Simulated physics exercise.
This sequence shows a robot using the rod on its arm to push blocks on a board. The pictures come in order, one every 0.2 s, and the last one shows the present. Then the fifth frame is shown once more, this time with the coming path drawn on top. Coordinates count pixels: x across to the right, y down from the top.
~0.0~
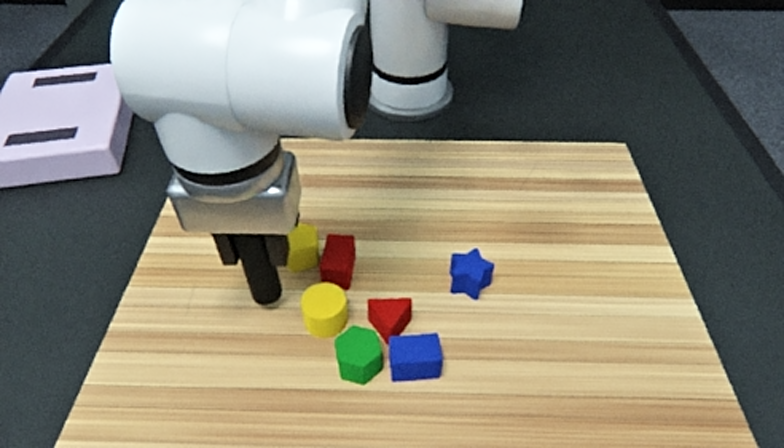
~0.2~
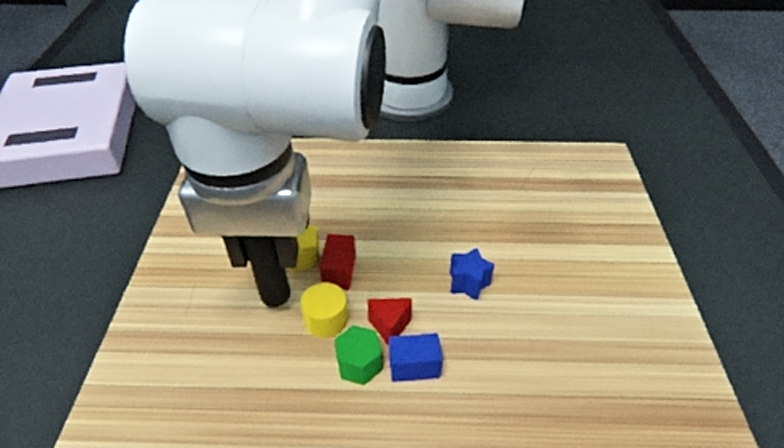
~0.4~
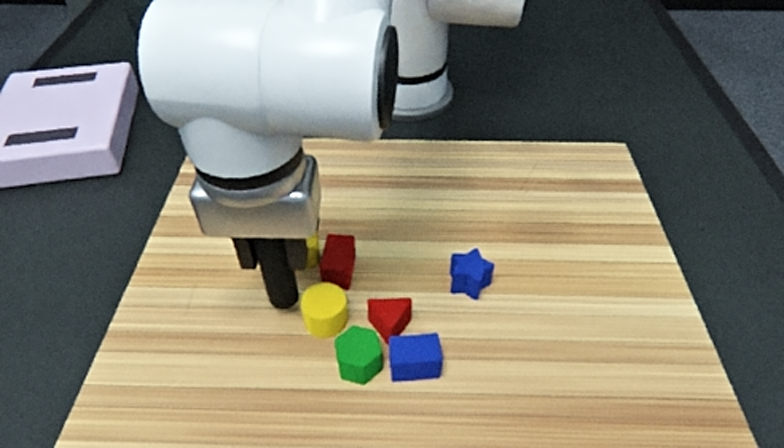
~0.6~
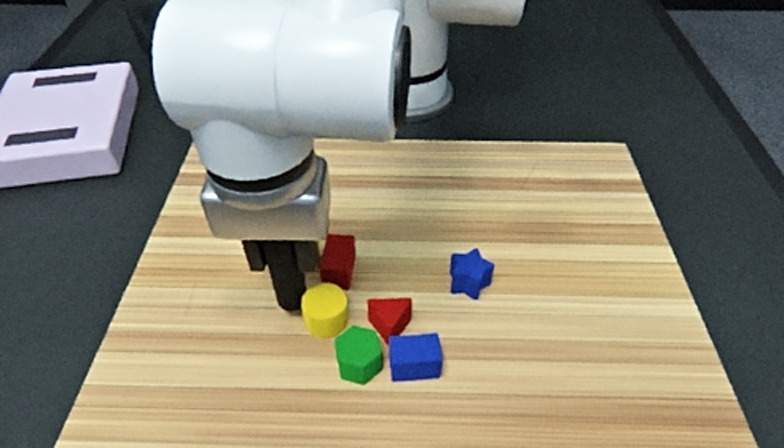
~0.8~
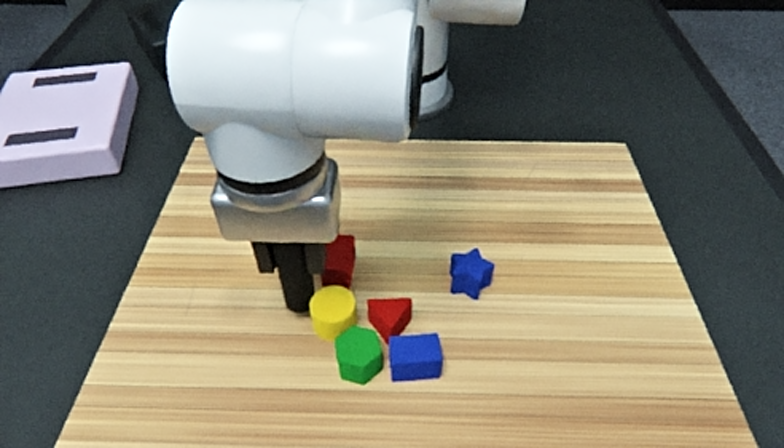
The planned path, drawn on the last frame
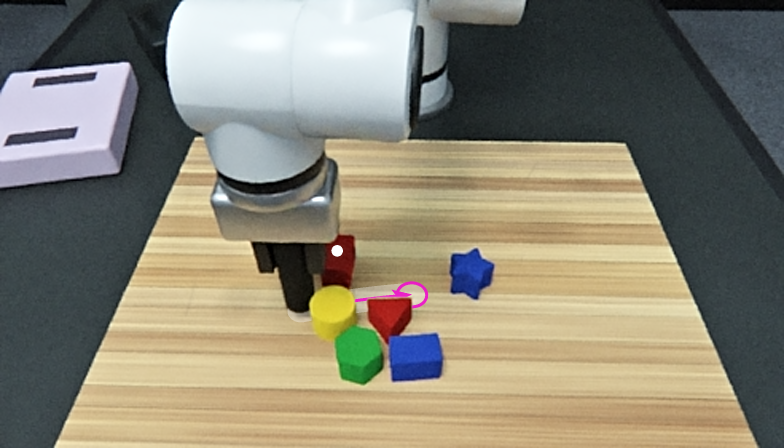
A white robot arm with a dark rod moves slowly to the right over a wooden board scattered with colourful blocks, gradually hiding a yellow block behind it. The rod then reaches the yellow circle and nudges it slightly to the right, while the other blocks in view stay still.
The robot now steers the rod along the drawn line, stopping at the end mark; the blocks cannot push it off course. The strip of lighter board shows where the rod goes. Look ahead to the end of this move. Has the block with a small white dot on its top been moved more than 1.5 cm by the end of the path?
In short: No.
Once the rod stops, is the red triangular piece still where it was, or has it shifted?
Shifted out of place.
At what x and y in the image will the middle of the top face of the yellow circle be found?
Its top middle is near (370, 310).
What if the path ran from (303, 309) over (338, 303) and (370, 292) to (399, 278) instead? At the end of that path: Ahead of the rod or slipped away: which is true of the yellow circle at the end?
I believe the yellow circle loses its place ahead of the rod and slips off.
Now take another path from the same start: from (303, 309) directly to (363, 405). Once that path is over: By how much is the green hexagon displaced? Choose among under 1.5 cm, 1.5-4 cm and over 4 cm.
It will fall in the top band, over 4 cm.
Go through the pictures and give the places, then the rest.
The first frame shows tip of the rod at (267, 293), middles of tops, yellow circle at (323, 300), red oblong block at (337, 251), green hexagon at (358, 345), red triangular piece at (390, 308).
The second frame shows rod at (276, 295), nothing pushed.
The third frame shows rod at (284, 297), nothing pushed.
The fourth frame shows rod at (293, 299), nothing pushed.
The fifth frame shows rod at (301, 301), yellow circle at (332, 303), red oblong block at (337, 251), green hexagon at (358, 345), red triangular piece at (390, 308).
The line goes from (303, 309) via (340, 303) and (376, 298), ending at (412, 295); the dot is on the red oblong block.
What follows on the original path. One third of the way, rod at (340, 294); yellow circle at (361, 308); green hexagon at (360, 349); red triangular piece at (399, 308), turned 25° clockwise.
Two thirds of the way, rod at (377, 289); yellow circle at (370, 310); green hexagon at (360, 349); red triangular piece at (408, 310), turned 25° clockwise.
At the end, rod at (412, 286); yellow circle at (370, 310); red oblong block unmoved; green hexagon at (360, 349); red triangular piece at (408, 310), turned 25° clockwise.
